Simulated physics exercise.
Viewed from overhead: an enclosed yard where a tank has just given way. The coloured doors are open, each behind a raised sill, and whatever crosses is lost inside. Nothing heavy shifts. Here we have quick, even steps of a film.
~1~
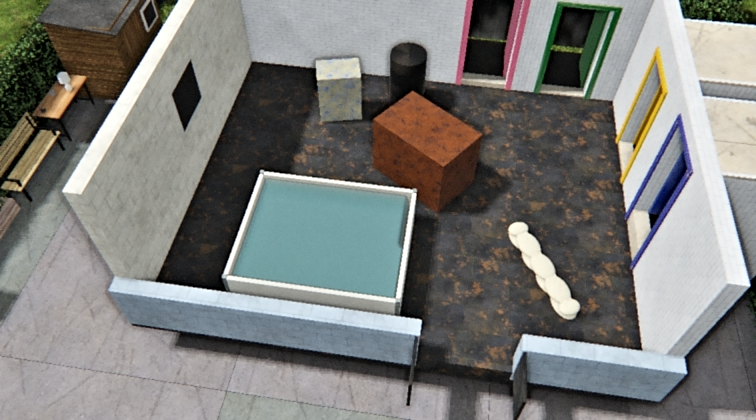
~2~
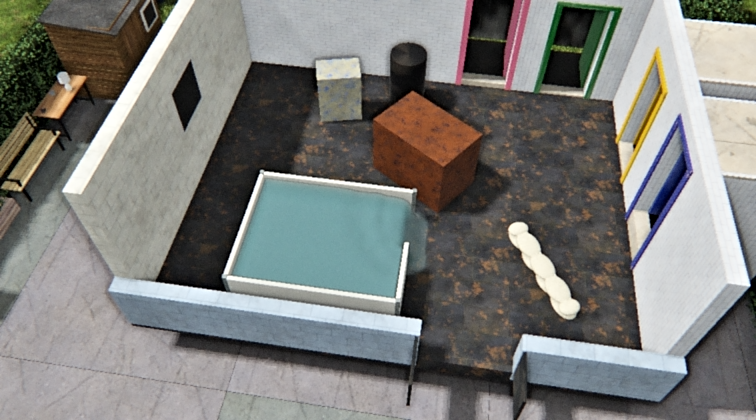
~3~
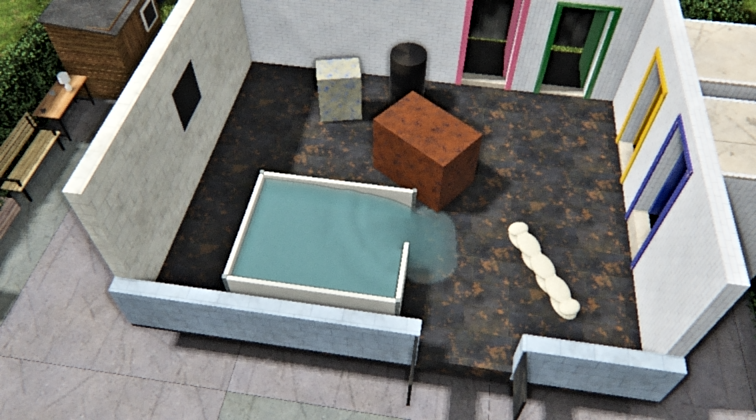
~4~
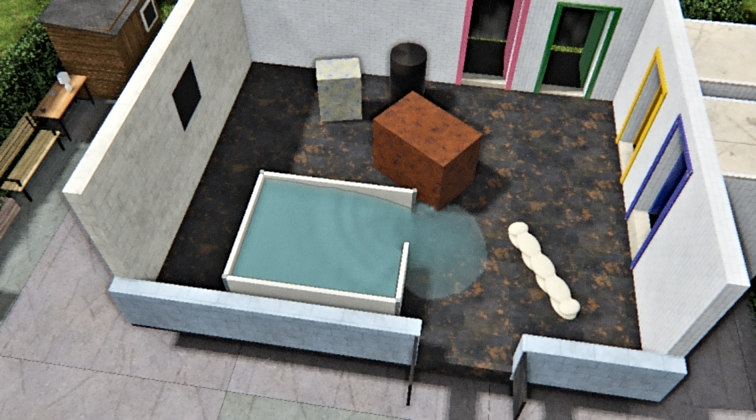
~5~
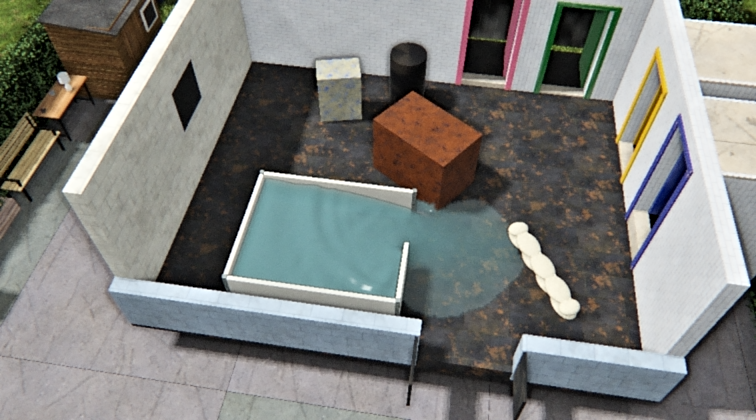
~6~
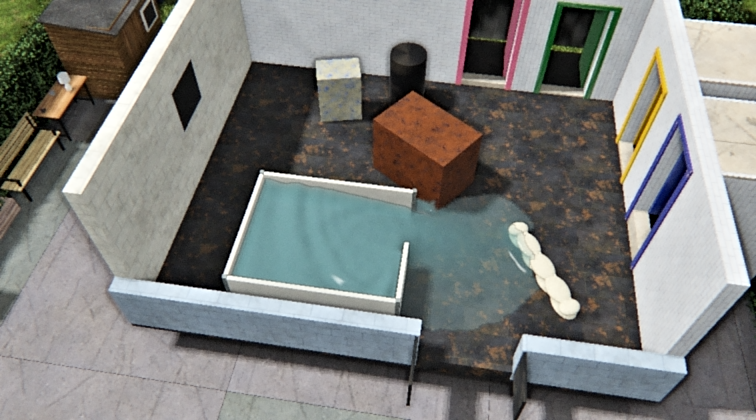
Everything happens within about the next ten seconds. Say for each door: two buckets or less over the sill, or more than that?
The green door will most likely go past the limit; the pink door will most likely keep inside the limit; the yellow door will most likely go past the limit; the blue door will most likely keep inside the limit.
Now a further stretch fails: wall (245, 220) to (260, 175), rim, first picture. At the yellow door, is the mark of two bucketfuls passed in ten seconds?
In that case, yellow stays within limits.
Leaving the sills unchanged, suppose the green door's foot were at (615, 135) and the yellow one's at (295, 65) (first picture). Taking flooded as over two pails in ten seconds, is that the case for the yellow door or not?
As far as I can tell, the yellow door comes in lower.
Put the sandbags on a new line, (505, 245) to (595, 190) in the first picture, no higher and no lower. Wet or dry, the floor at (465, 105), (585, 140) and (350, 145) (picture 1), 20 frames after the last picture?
In turn: Spared, submerged, spared.
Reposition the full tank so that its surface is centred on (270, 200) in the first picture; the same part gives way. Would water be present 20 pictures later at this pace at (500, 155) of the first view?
My call for that spot: Not reached.
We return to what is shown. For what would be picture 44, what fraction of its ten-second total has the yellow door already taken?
Share by then: About 60 in a hundred.
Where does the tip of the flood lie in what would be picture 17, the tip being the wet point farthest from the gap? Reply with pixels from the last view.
My guess would be about (609, 131).
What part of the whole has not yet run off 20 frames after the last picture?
Estimate: Some 98 %.
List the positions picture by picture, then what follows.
In the first frame, still water in the tank at (325, 235).
In the second frame, the front is at (418, 217), out from the gap at (407, 235).
In the third frame, the front is at (448, 272), out from the gap at (407, 236).
In the fourth frame, the front is at (482, 264), out from the gap at (407, 236).
In the fifth frame, water pours out at (407, 236) and has run to (519, 263).
In the sixth frame, water pours out at (407, 236) and has run to (538, 284).
A moment on, water covers 25 % of the floor; the green door not reached, the pink door not reached, the yellow door not reached, the blue door not reached.
Next, water covers 35 % of the floor; the green door not reached, the pink door not reached, the yellow door under two buckets in, the blue door wet at the sill, nothing in.
Then, water covers 45 % of the floor; the green door wet at the sill, nothing in, the pink door not reached, the yellow door over two buckets in, the blue door wet at the sill, nothing in.
Later, water covers 60 % of the floor; the green door far over two buckets in, the pink door wet at the sill, nothing in, the yellow door over two buckets in, the blue door wet at the sill, nothing in.
In the end, water covers 90 % of the floor; the green door far over two buckets in, the pink door under two buckets in, the yellow door far over two buckets in, the blue door wet at the sill, nothing in.
